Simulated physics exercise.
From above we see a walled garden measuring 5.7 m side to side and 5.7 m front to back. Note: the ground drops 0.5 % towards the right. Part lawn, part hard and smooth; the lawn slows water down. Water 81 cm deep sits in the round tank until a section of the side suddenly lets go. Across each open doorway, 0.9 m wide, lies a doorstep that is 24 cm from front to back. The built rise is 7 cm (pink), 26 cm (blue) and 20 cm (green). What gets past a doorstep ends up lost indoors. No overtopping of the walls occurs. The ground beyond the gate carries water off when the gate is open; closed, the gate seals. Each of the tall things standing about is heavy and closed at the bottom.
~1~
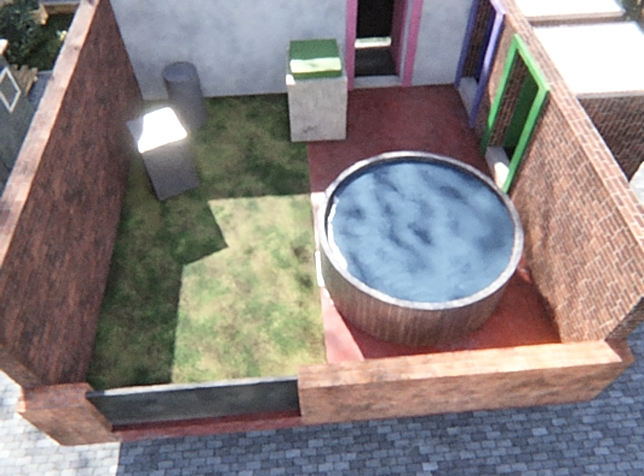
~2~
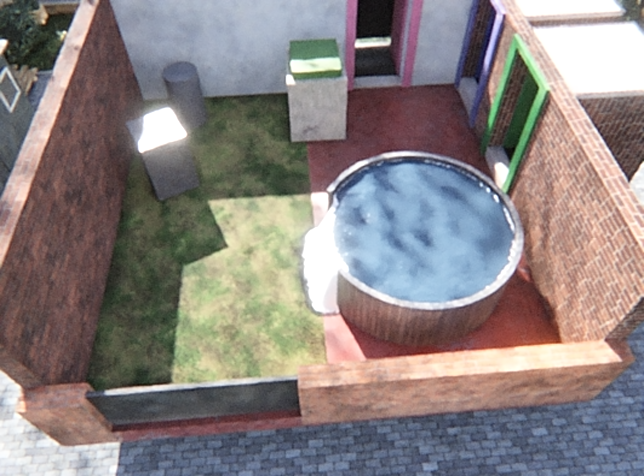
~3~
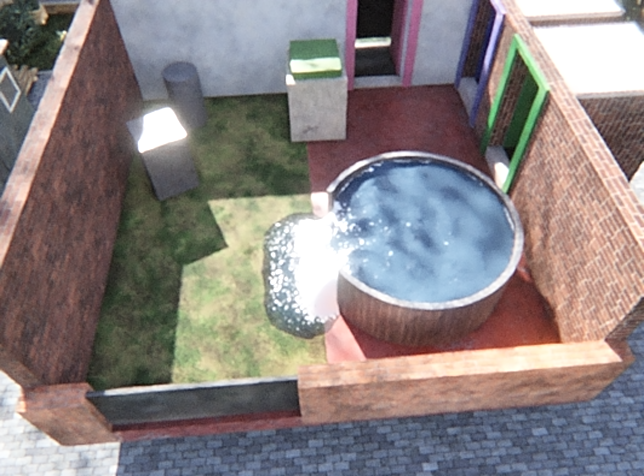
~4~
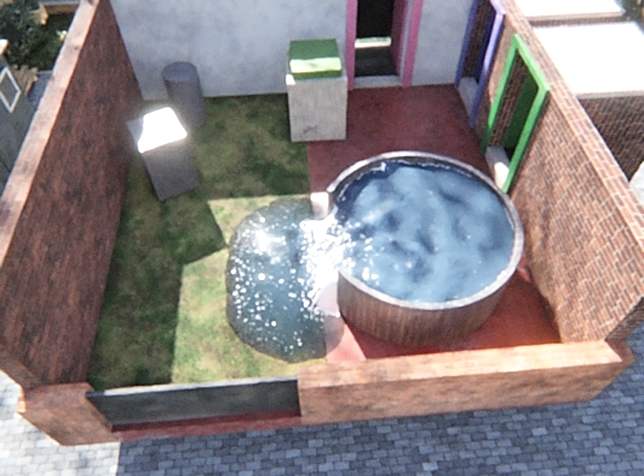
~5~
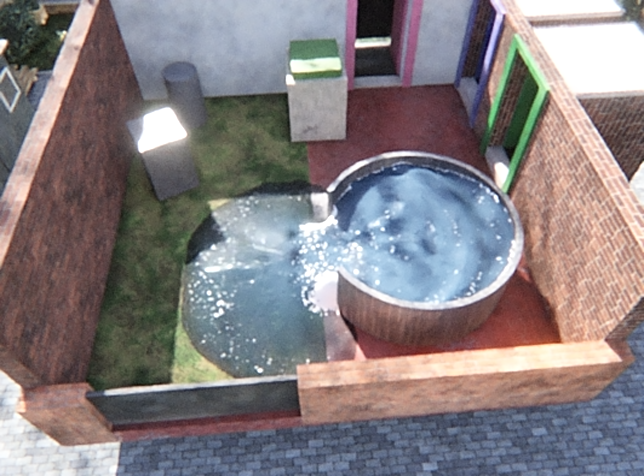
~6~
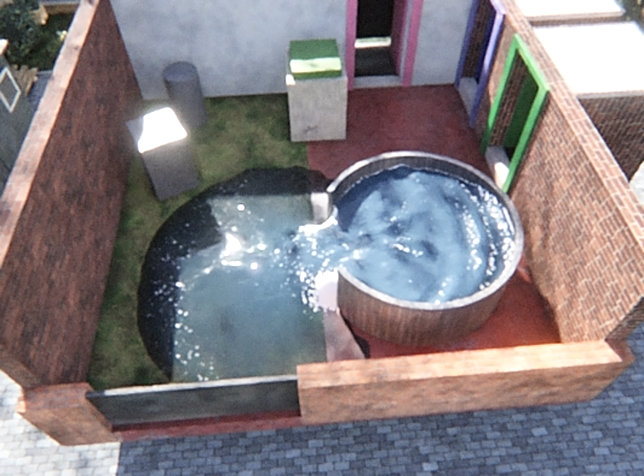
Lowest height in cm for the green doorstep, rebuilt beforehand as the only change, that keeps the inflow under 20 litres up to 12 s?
12.5 cm.
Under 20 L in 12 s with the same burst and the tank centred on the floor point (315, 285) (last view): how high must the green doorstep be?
Near 12.5 cm.
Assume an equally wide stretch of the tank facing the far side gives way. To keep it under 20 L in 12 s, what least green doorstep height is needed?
In that case about 9.5 cm.
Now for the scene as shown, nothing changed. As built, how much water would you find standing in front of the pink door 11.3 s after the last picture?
A ruler would read roughly 14.0 cm.
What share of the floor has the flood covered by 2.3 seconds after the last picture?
I'd say near 60 percent is wet.
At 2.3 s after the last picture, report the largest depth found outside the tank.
32 cm.
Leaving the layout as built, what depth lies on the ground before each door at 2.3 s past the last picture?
Reading in centimetres: Pink = 0, blue = 0, green = 0.
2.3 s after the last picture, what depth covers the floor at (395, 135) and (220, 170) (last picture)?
0 and 8 cm.
Then, 0.7 s after the last picture water covers 40 % of the floor, deepest (34 cm) near (309, 266); it has not reached the green door.
Then, 2.3 s after the last picture water covers 60 % of the floor, deepest (32 cm) near (177, 264); it has not reached the green door.
Then, 11.3 s after the last picture water covers 100 % of the floor, deepest (20 cm) near (451, 87); 16 cm at the green door, 0 litres in over its 20 cm doorstep.
At the green door as built, the water peaked near 17 cm, 9.7 s after the last picture.
Run again over the same 12 s with other heights there, 34 litres in over 11 cm, 4 litres over 15 cm. The limit of 20 litres is kept from about 12.5 cm up.
